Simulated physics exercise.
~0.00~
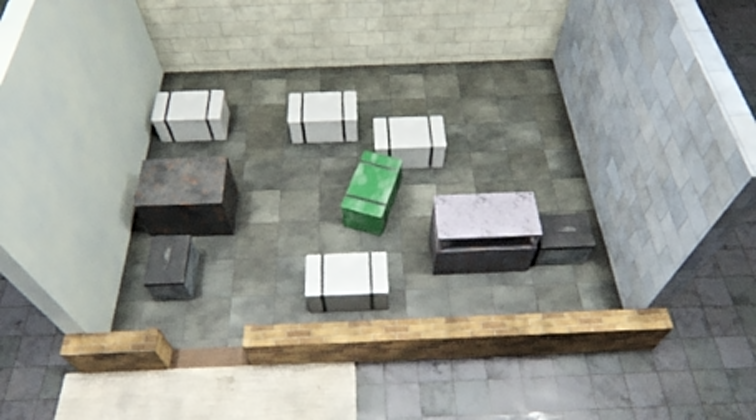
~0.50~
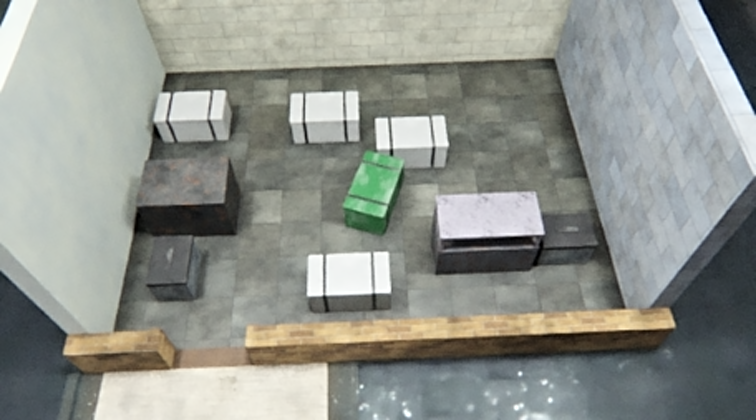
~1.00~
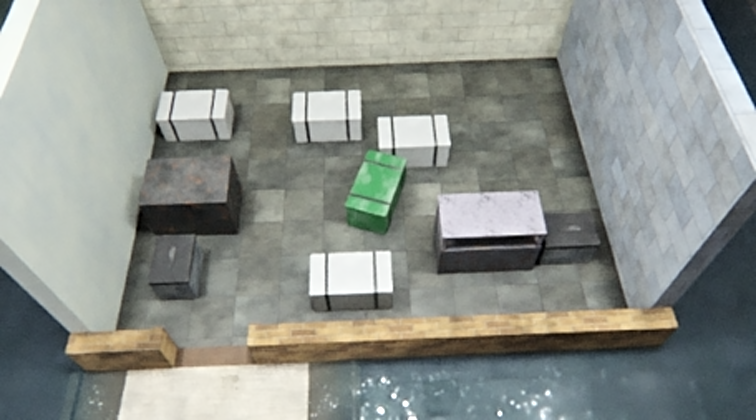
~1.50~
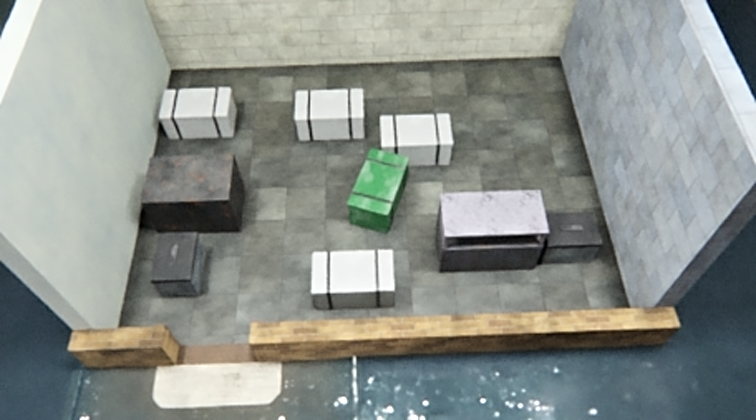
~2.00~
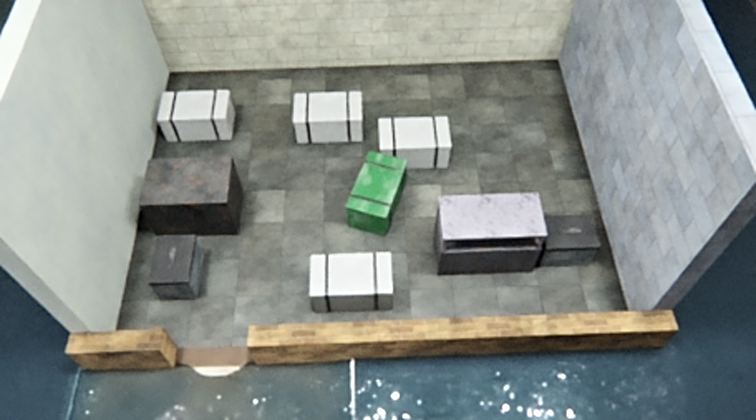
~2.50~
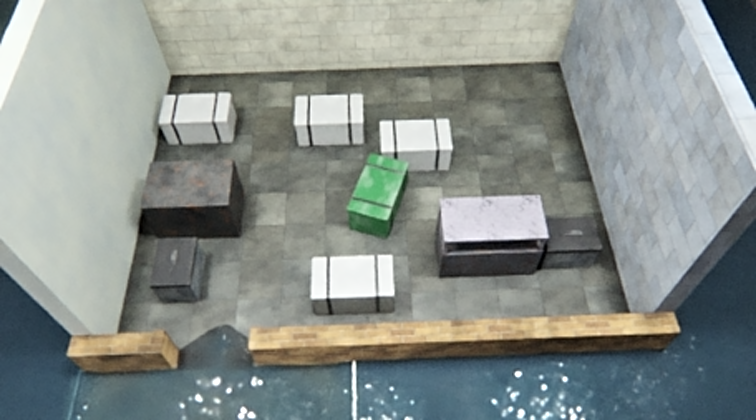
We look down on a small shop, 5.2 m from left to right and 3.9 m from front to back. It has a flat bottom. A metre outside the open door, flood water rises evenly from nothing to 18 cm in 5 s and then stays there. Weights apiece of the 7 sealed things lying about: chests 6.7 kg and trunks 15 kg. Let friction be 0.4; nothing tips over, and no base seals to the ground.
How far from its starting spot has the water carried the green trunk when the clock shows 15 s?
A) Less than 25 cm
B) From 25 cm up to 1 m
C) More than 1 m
B, from 25 cm up to 1 m.
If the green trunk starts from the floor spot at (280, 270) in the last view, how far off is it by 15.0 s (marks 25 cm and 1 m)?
Looks like it is swept a long way.
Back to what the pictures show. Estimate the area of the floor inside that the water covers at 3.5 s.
Somewhere around 1.5 m2, roughly.
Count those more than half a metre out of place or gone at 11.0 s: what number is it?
I make it 2 by then.
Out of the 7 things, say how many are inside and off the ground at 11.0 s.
Count at that moment: 2.
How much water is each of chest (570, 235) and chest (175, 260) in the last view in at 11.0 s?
Close to 0 and 9 centimetres.
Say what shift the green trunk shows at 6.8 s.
Shift by then: About 0 cm.
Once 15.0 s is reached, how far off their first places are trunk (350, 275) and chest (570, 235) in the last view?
The first is 0 cm from its start, the second 30 cm.
After 3.5 s the green trunk is near (379, 186), 0.0 m from its start, aground; 0 afloat.
After 6.8 s the green trunk is near (379, 186), 0.0 m from its start, aground; 1 afloat.
After 11.0 s the green trunk is near (425, 199), 0.5 m from its start, aground; 2 afloat.
After 15.0 s the green trunk is near (425, 199), 0.5 m from its start, aground; 5 afloat.
